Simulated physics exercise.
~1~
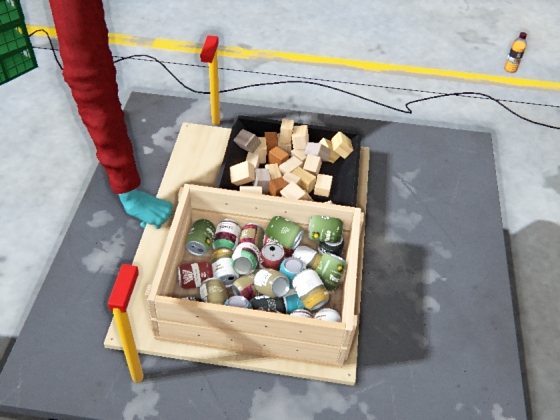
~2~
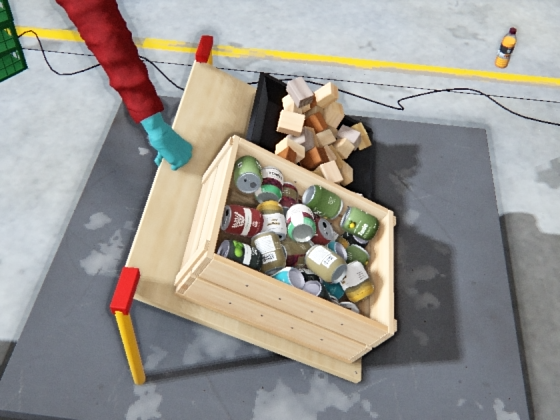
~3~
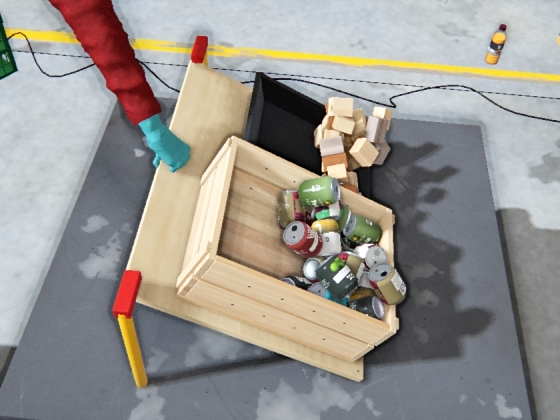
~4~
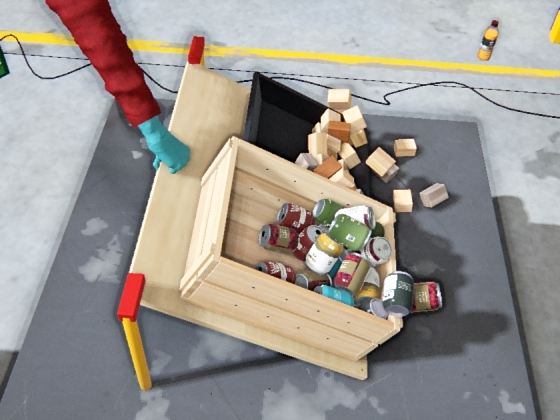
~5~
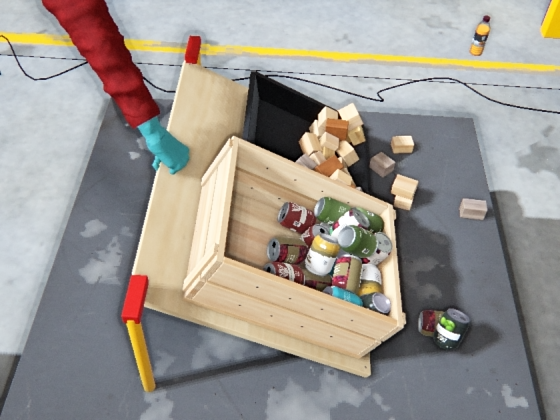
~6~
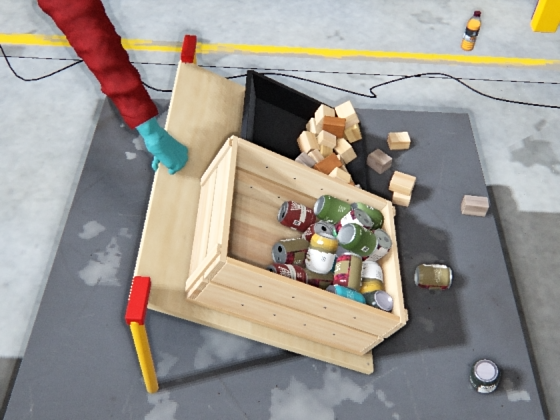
A gloved hand swung a board carrying a wooden crate of cans and a black tub of wooden blocks, and both loads slid rightward, a few blocks and two cans spilling onto the gray surface while most stayed bunched inside.
